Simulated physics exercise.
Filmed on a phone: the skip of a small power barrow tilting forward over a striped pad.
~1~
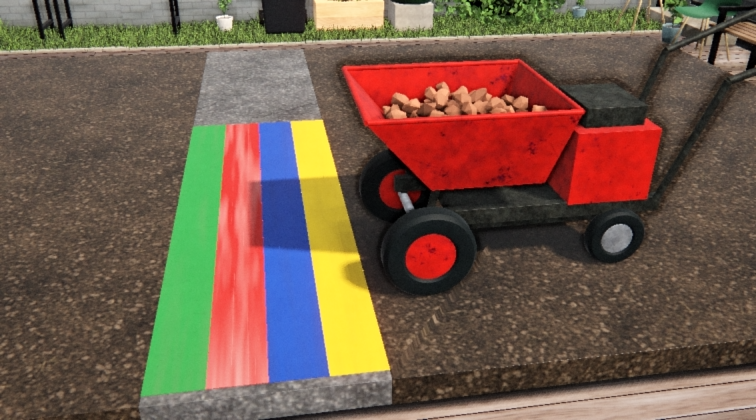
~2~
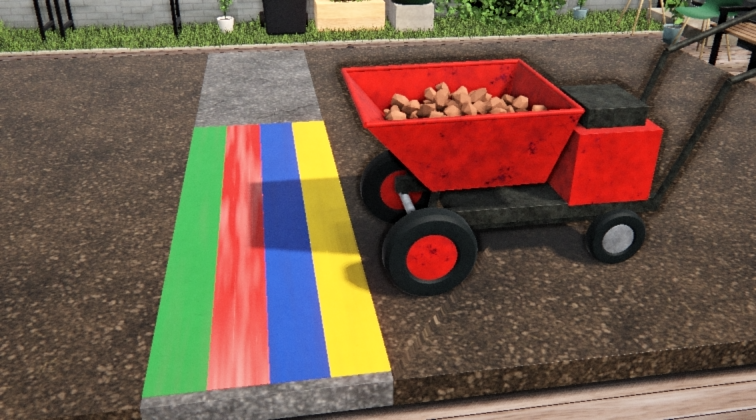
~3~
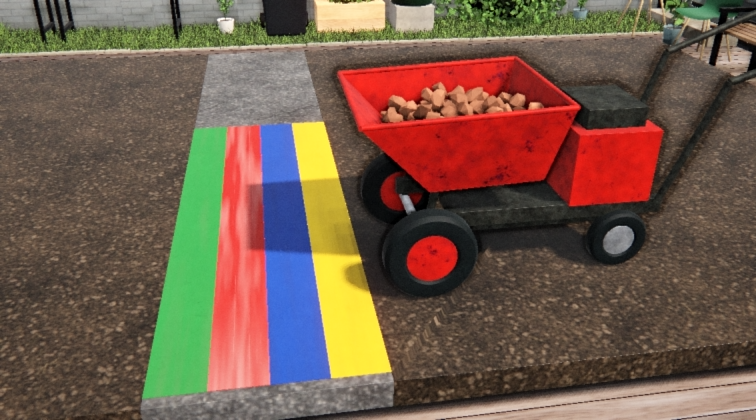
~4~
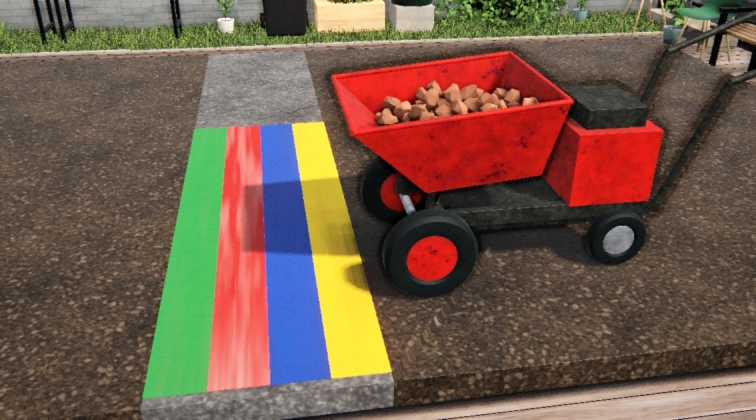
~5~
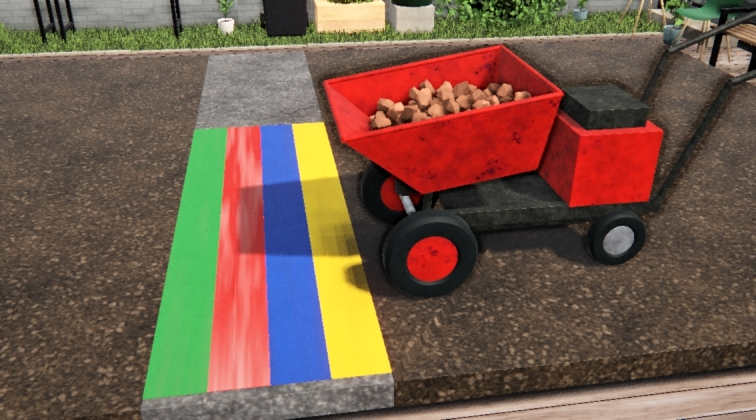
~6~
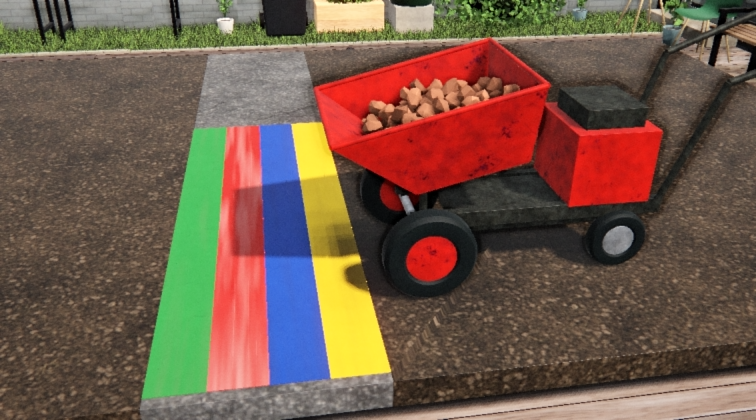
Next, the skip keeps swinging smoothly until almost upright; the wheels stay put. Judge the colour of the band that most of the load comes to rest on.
Most of it rests on the red band.
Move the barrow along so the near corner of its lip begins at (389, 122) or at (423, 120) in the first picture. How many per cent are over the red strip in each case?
From the first spot you get 30 percent, and from the second 20 percent.
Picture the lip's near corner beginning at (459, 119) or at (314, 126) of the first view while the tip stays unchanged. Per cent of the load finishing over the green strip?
I'd expect close to 0 per cent and then close to 40 per cent.
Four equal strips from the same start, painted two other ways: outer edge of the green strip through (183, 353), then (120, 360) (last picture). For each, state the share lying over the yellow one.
I'd estimate some 0 per cent, and then some 0 per cent.
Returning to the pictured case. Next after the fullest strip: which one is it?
Rank two: The strip in green.
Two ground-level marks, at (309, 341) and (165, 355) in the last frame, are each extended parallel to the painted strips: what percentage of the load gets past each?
In order, some 70 % then some 10 %.
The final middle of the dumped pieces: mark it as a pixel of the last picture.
Close to (223, 265), more or less.
Just after the last frame, skip tipped well over; every one in the skip.
A moment on, skip tipped steeply; almost all in the skip; about a tenth over the red strip; just a few over the green strip; just a few falling.
Further on, skip tipped right over; roughly a third in the skip; just a few over the blue strip; roughly a third over the red strip; roughly a quarter over the green strip; about a tenth off the paint.
When it is over, skip tipped right over; roughly a quarter in the skip; not one over the yellow strip; about a tenth over the blue strip; roughly a third over the red strip; roughly a quarter over the green strip; about a tenth off the paint.
